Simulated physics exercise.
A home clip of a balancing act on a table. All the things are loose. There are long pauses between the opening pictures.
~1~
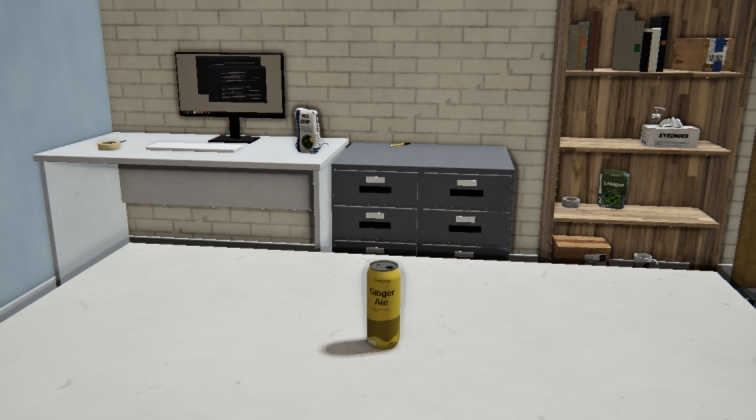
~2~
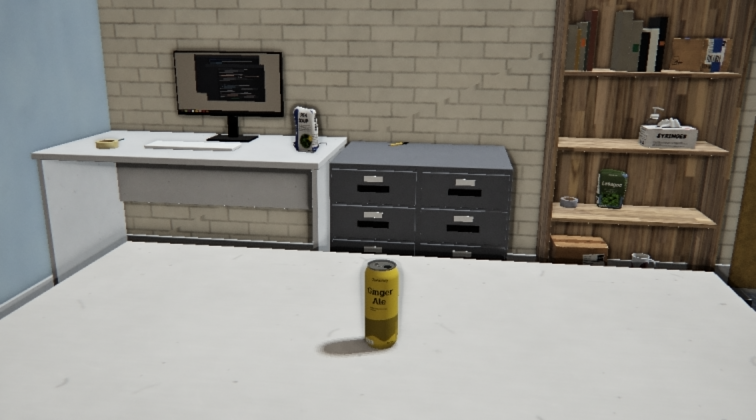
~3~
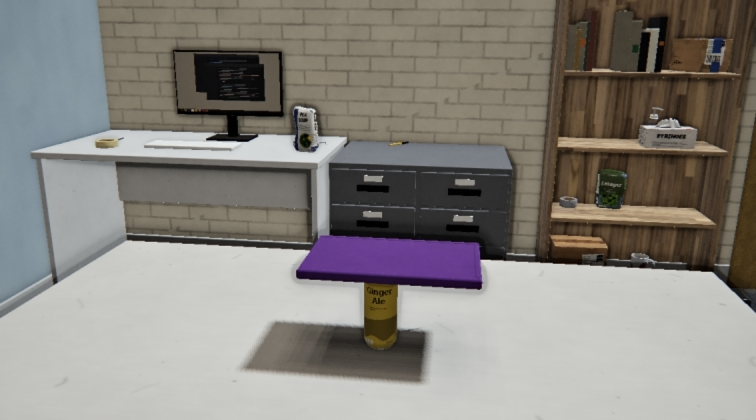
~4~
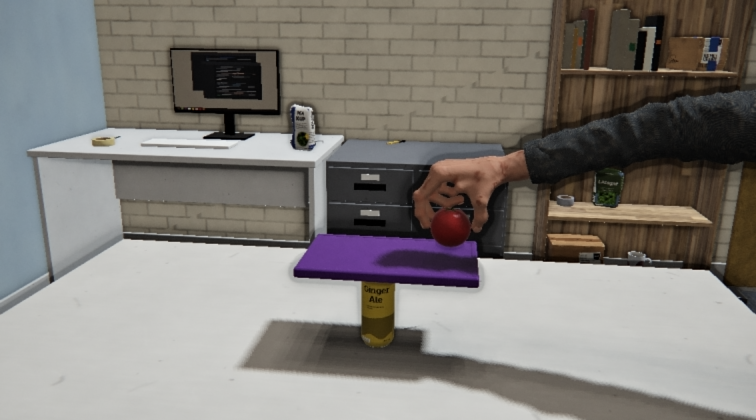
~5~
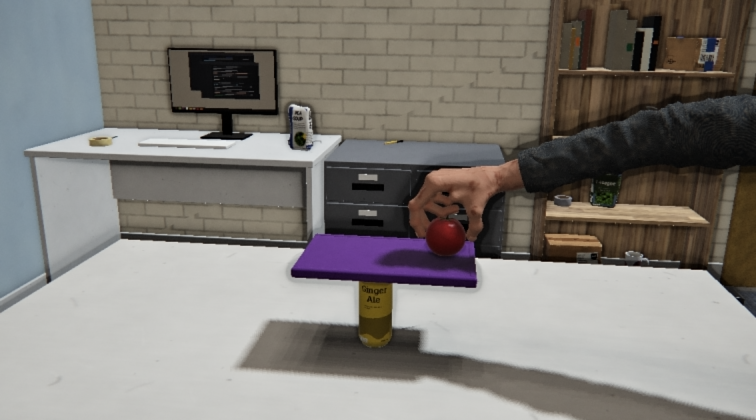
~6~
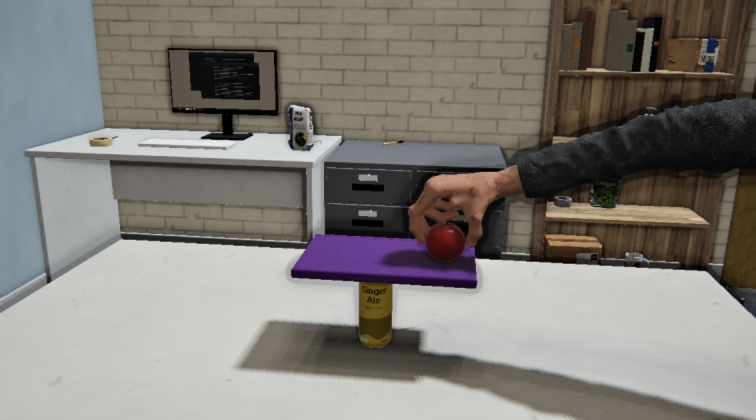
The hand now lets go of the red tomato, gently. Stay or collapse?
It comes apart.
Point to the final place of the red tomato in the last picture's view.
Around (467, 339).
Then, 0.30 s after the last picture, red tomato now fallen; purple lid tipped 48° from how it was.
Then, 0.50 s after the last picture, purple lid on its side.
Then, 0.90 s after the last picture, purple lid now fallen.
At rest, fallen, purple lid and red tomato; yellow can in place. Seen from the same camera at the end, red tomato near (467, 339). The stack gives way.
